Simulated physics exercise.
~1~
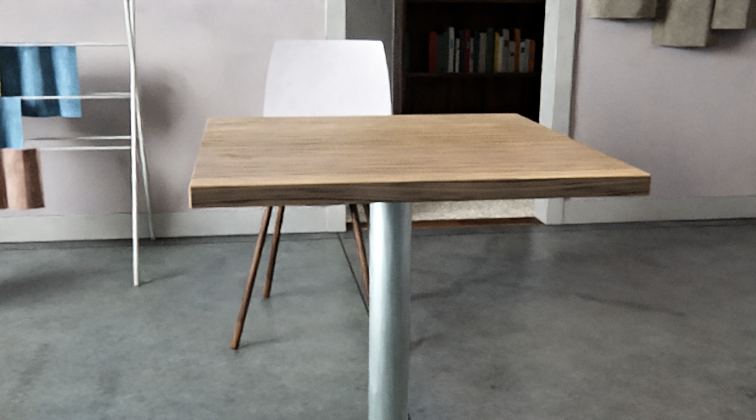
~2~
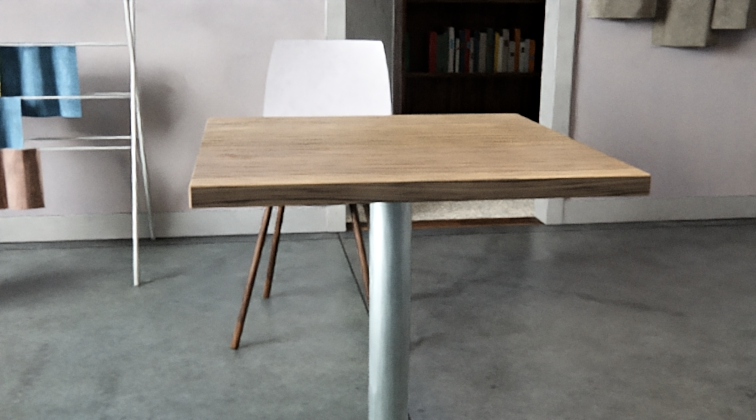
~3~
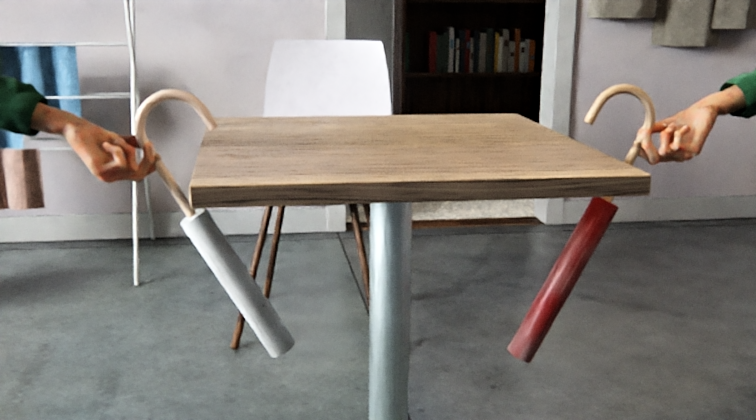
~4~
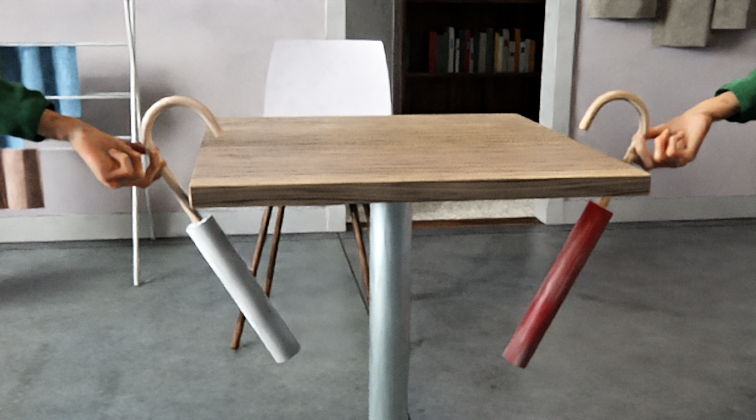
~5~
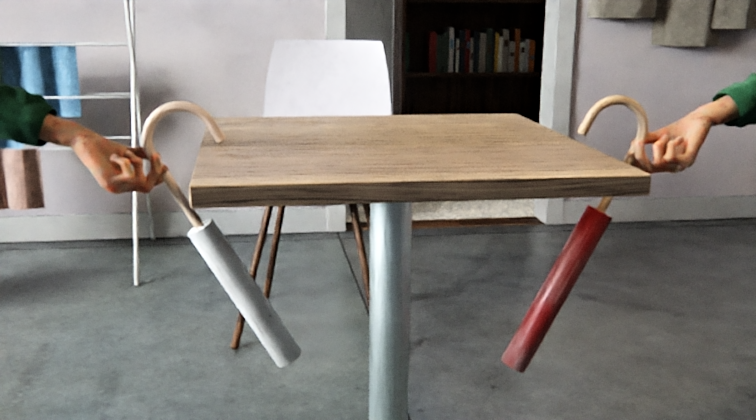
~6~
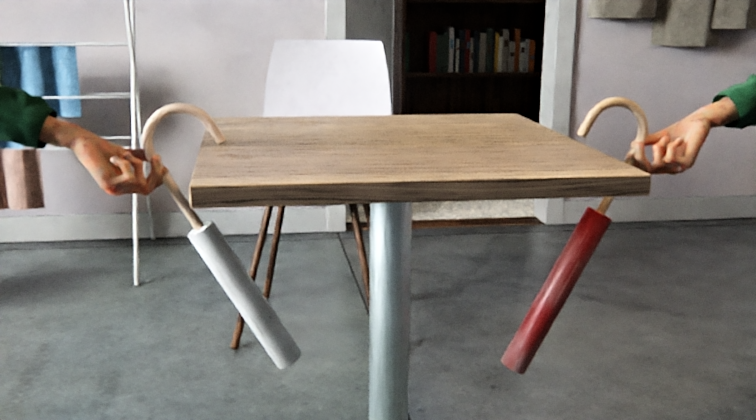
Two hands bring in a white and a red umbrella and hook them over the table's ends.
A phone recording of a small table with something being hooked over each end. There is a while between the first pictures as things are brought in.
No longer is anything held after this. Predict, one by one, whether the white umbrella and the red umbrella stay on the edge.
Prediction: The white umbrella keeps hanging, the red umbrella comes down.
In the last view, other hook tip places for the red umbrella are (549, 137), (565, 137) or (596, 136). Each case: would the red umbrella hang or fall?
Well, try one it keeps its place, try two it keeps its place, and try three it tumbles away.
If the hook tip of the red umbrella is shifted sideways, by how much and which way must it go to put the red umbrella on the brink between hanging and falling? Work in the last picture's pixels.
12 pixels left, about.
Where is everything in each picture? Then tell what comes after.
Table (392, 150), in the first picture.
Table (392, 150), in the second picture.
Still on the way; white umbrella (232, 224); table (392, 150), in the third picture.
Still on the way; red umbrella (562, 229); table (392, 150), in the fourth picture.
Still on the way; white umbrella (239, 234); table (392, 150), in the fifth picture.
In place, still held; white umbrella (239, 236); red umbrella (561, 236); table (392, 150), in the sixth picture.
Then, 0.36 s past the last view, white umbrella at rest near (237, 237); red umbrella in the air near (573, 403).
Finally, the white umbrella remains in place, near (239, 237); the red umbrella drops past the edge.
